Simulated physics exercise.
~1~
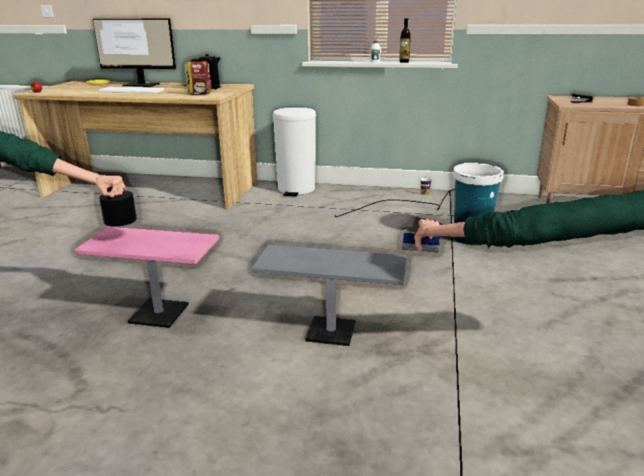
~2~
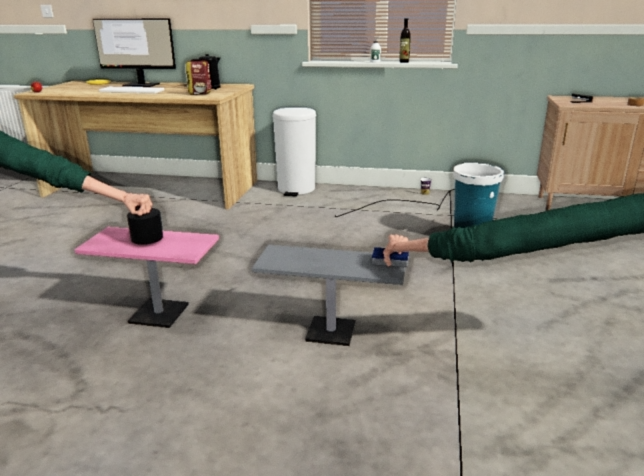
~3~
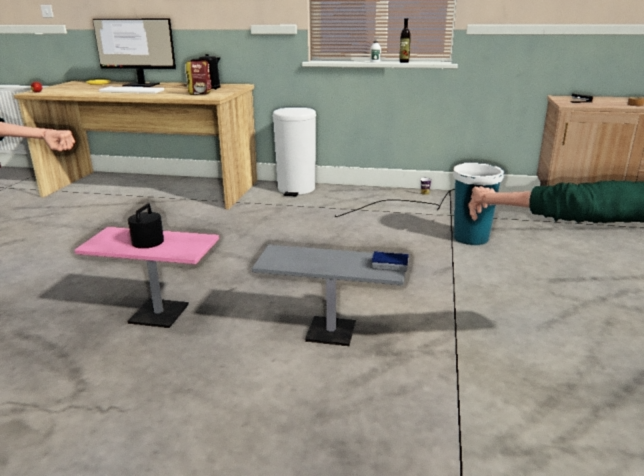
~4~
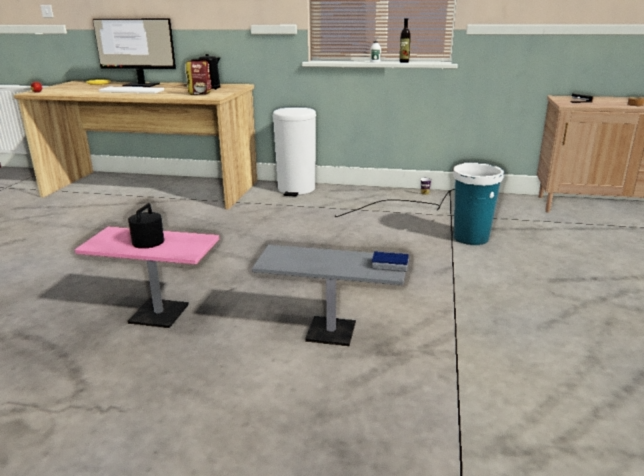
In a room with green walls and a concrete floor, a pink side table stands at left and a grey one at right, each on a single post. A hand reaches in from the left holding a black object above the pink table, while another from the right holds a small blue sponge beside the grey table. The black object moves right and down onto the pink top, and the sponge moves left and down onto the grey top's right end. Both hands let go and withdraw. Both tables remain steady, holding the objects.
